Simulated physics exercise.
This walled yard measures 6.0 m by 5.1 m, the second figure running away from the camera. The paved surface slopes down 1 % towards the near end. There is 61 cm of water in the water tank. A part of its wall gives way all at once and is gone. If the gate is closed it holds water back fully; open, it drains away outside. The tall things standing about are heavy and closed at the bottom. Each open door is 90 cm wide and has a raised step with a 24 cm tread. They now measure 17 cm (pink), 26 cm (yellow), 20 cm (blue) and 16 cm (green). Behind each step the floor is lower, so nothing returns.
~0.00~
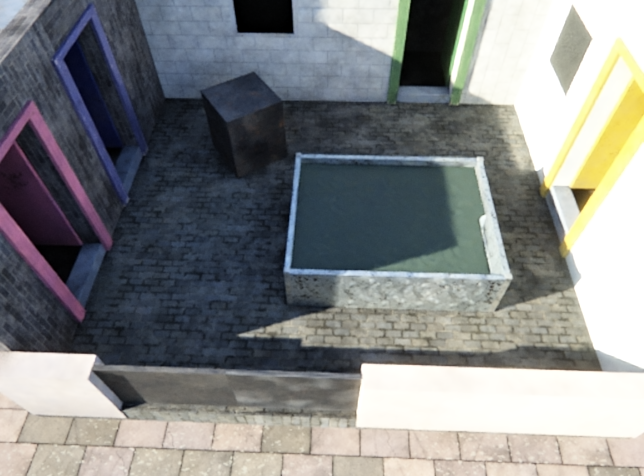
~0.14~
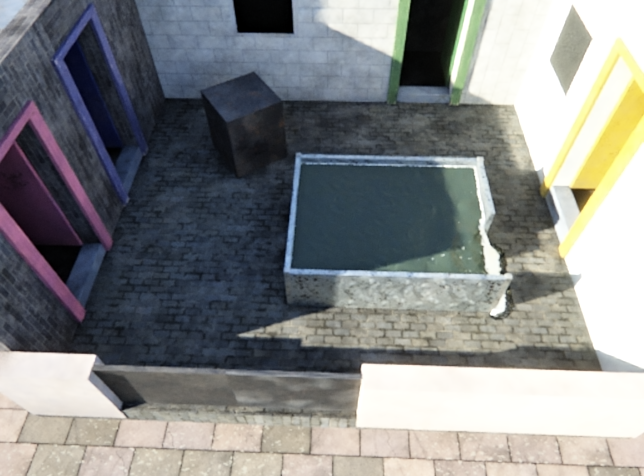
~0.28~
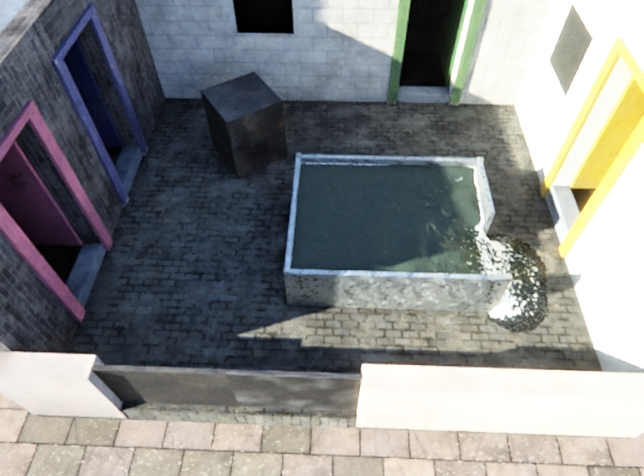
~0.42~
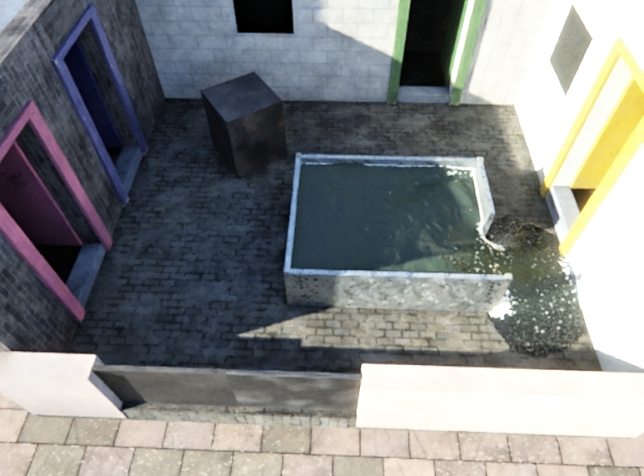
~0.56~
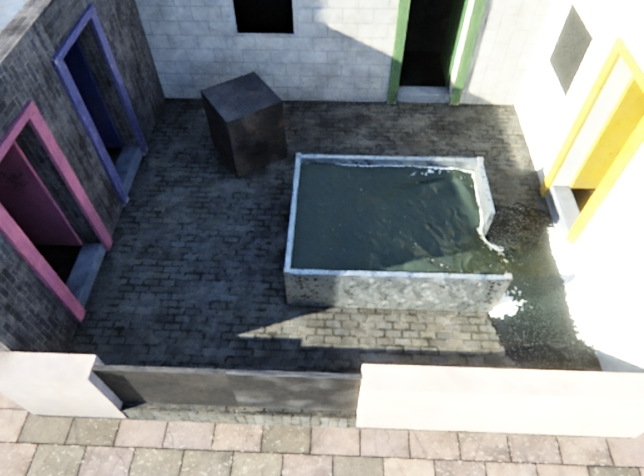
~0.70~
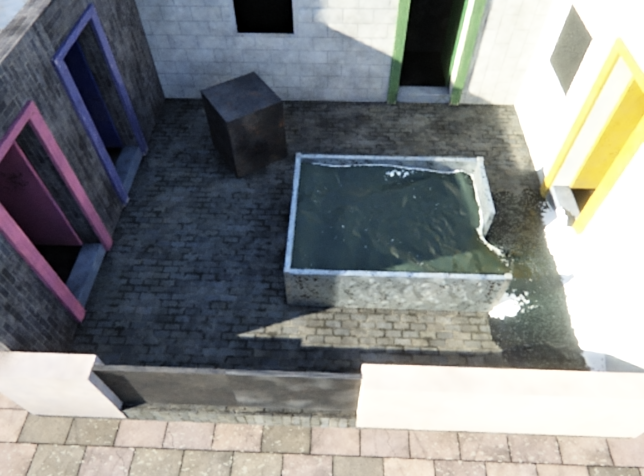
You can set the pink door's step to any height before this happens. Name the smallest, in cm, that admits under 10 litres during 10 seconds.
Close to 12 cm is just enough.
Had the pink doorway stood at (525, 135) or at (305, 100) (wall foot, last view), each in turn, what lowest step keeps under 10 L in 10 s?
About 9.5 and 8.0 cm.
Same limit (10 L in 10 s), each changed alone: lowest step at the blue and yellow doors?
Roughly 9.5 cm at blue and 20 cm at yellow.
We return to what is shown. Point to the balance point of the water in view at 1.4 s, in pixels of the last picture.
Around (423, 256).
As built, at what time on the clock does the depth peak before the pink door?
At about 4.5 s.
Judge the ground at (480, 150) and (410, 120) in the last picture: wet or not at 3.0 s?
In turn: Wet, flooded.
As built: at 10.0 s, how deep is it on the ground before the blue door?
Some 13.0 cm.
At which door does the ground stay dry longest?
It is the blue one.
After 1.4 s water covers 15 % of the floor, deepest (57 cm) near (609, 405); it has not reached the pink door.
After 3.0 s water covers 50 % of the floor, deepest (36 cm) near (609, 405); it has not reached the pink door.
After 10.0 s water covers 100 % of the floor, deepest (16 cm) near (72, 386); 10 cm at the pink door, 0 litres in over its 17 cm step.
At the pink door as built, the water arrived by 3.4 s and peaked near 15 cm at 4.4 s.
Run again over the same 10 s with other heights there, 16 litres in over 11 cm, 6 litres over 13 cm. The limit of 10 litres is kept from about 12 cm up.
